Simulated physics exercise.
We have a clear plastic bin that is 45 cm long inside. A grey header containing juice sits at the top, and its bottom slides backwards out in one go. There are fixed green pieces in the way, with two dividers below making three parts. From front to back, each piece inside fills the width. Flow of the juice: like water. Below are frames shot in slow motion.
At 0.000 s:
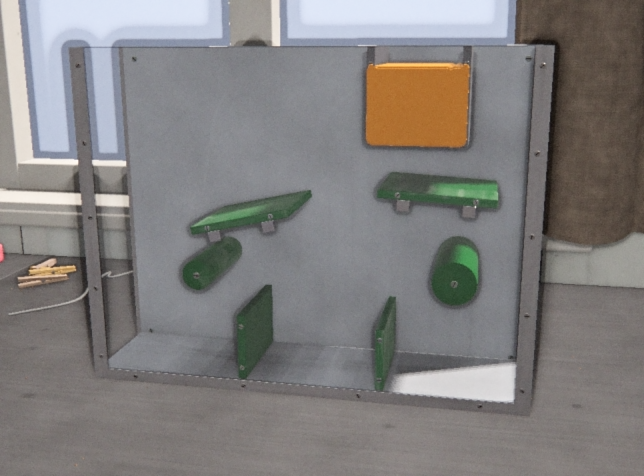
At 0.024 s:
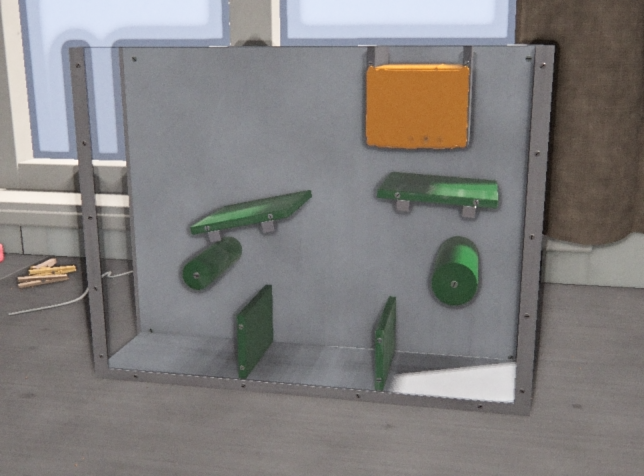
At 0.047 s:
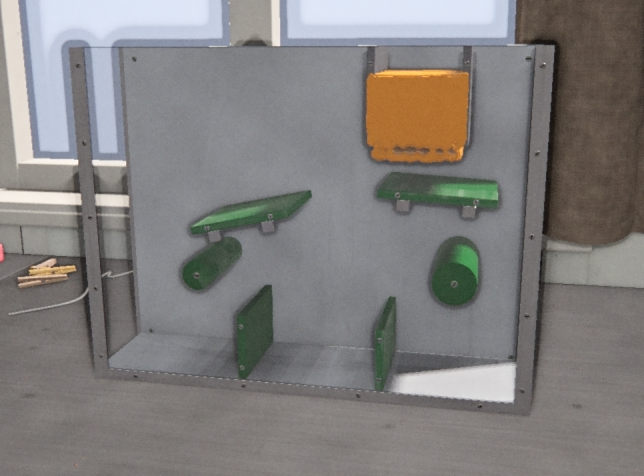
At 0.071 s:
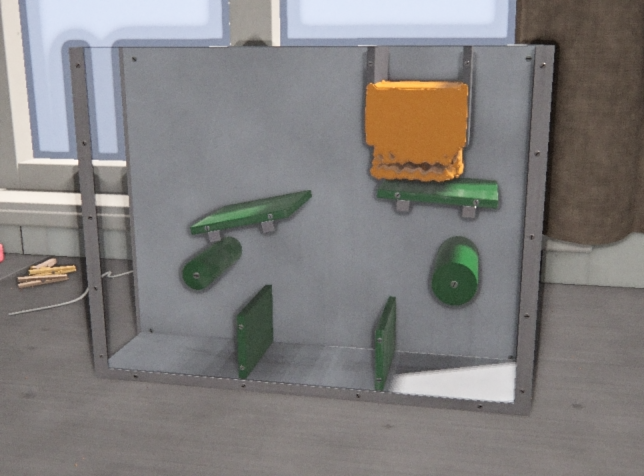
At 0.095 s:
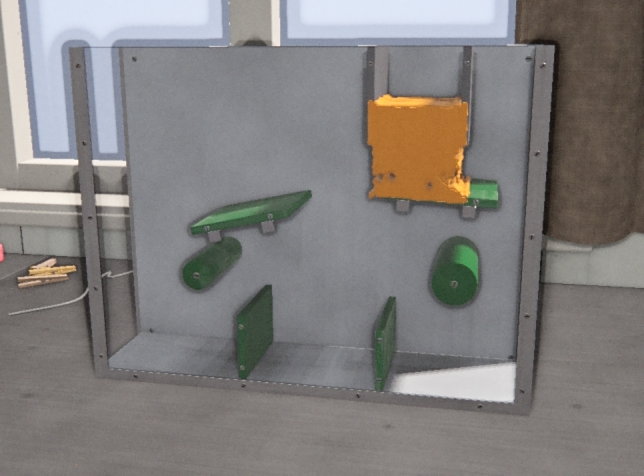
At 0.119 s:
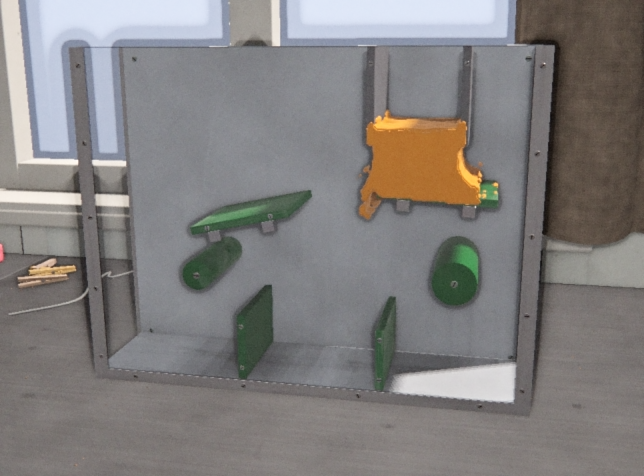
Orange juice dropped in a block from the header at the top right of a clear bin, landed on the green slanted piece below, and spread over it, starting to run past its left edge.
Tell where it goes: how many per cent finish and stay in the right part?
Roughly 50 per cent stays in the right part.
After 0.22 s 95 per cent has yet to come down; below, left 0, middle 3, right 2.
After 0.36 s 44 per cent has yet to come down; below, left 5, middle 33, right 18.
After 0.69 s 10 per cent has yet to come down; below, left 5, middle 42, right 42.
In the end the left part holds 6, the middle 44 and the right 50 per cent.
